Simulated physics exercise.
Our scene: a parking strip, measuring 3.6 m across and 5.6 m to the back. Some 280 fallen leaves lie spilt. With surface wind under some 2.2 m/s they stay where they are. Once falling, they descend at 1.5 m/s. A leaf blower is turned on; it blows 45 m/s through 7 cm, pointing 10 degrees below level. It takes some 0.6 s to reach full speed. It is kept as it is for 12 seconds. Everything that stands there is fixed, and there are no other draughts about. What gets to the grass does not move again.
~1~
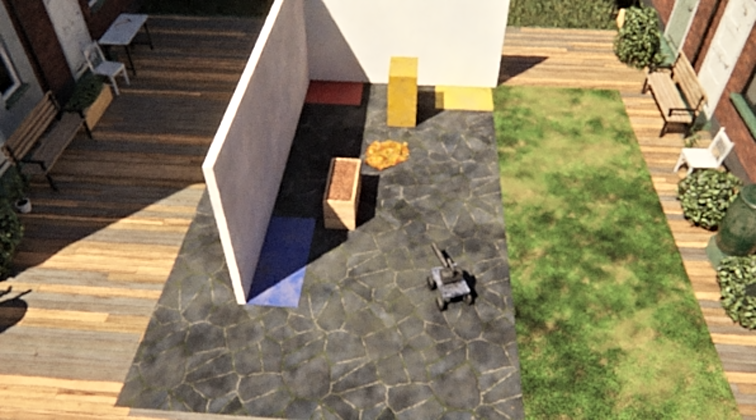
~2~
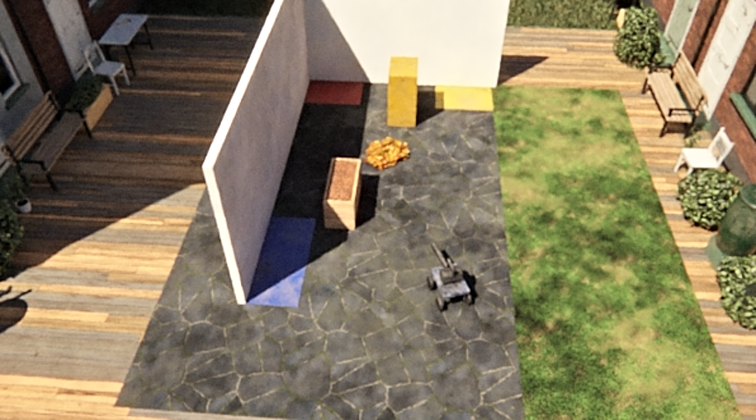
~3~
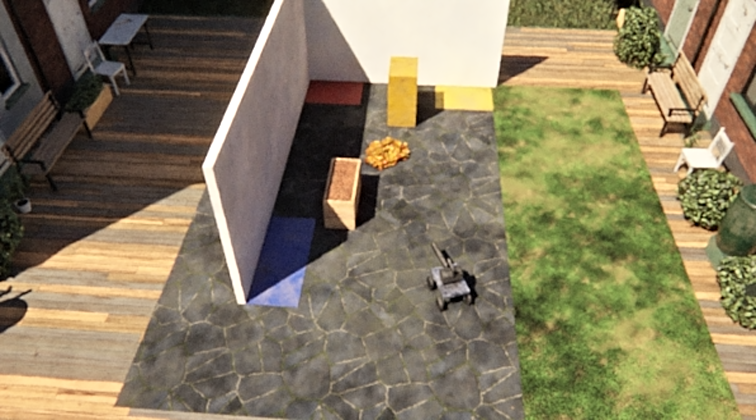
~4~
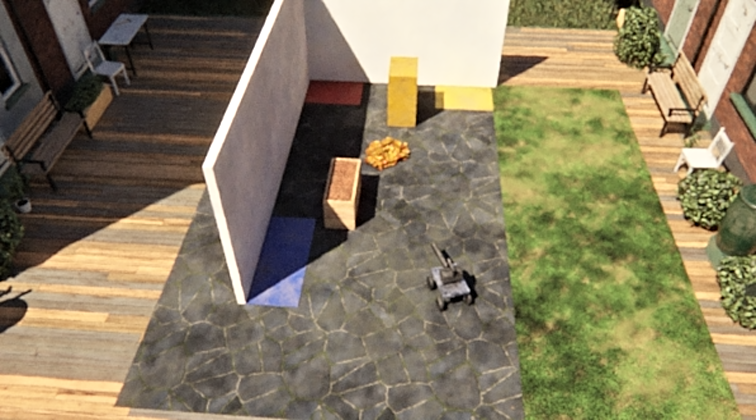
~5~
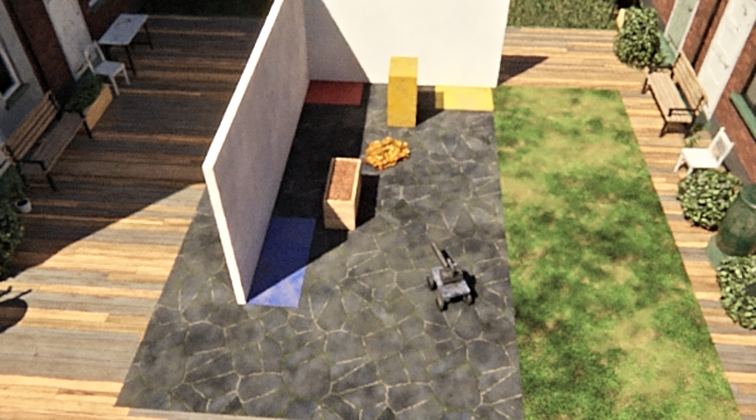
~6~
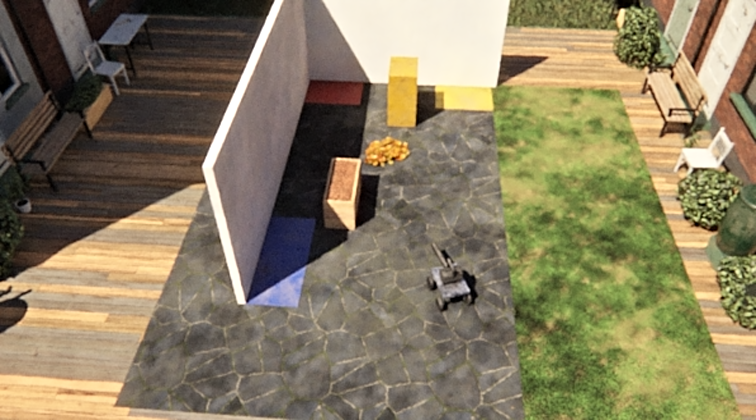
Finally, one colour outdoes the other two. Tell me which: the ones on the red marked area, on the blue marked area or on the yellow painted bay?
At the end, red beats the other two.
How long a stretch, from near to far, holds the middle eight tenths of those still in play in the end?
0.4 m, roughly.
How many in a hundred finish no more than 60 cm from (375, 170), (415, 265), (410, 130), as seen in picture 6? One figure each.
Taking the spots one by one, around 0 %, 0 % and 1 %.
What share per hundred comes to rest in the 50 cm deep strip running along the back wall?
Roughly 90 in a hundred.
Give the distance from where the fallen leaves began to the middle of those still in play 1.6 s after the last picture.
Roughly 2.2 m.
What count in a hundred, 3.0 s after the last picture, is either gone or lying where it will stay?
Estimated share: Close to 40 per cent.
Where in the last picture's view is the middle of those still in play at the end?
Centre: Approx. (347, 84) px, last frame.
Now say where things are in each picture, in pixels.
The middle of the fallen leaves is near (385, 154), none has stirred yet and the mouth of the leaf blower is at (433, 245), in the first picture.
The middle of the fallen leaves is near (385, 153), none has stirred yet, the red marked area is centred on (334, 92), the yellow painted bay is centred on (464, 98) and the blue marked area is centred on (283, 259), in the second picture.
The middle of the fallen leaves is near (385, 153), none has stirred yet, the top of a bin is at (404, 66) and the top of a planter is at (342, 180), in the third picture.
The middle of the fallen leaves is near (385, 153) and none has stirred yet, in the fourth picture.
The middle of the fallen leaves is near (385, 153) and none has stirred yet, in the fifth picture.
The middle of the fallen leaves is near (383, 153), the farthest in sight from the leaf blower is at (376, 142) and about 15 % have left their places, in the sixth picture.
Then, 1.6 s after the last picture, 60 % are on the red marked area, 0 % on the yellow painted bay and 0 % on the blue marked area; the middle of those still in play is near (351, 86); 28 % have settled or left.
Then, 3.0 s after the last picture, 62 % are on the red marked area, 1 % on the yellow painted bay and 0 % on the blue marked area; the middle of those still in play is near (349, 85); 42 % have settled or left.
Then, 5.8 s after the last picture, 64 % are on the red marked area, 1 % on the yellow painted bay and 0 % on the blue marked area; the middle of those still in play is near (347, 84); 53 % have settled or left.
Then, 11.1 s after the last picture, at the end, 64 % are on the red marked area, 1 % on the yellow painted bay and 0 % on the blue marked area; the middle of those still in play is near (347, 84).
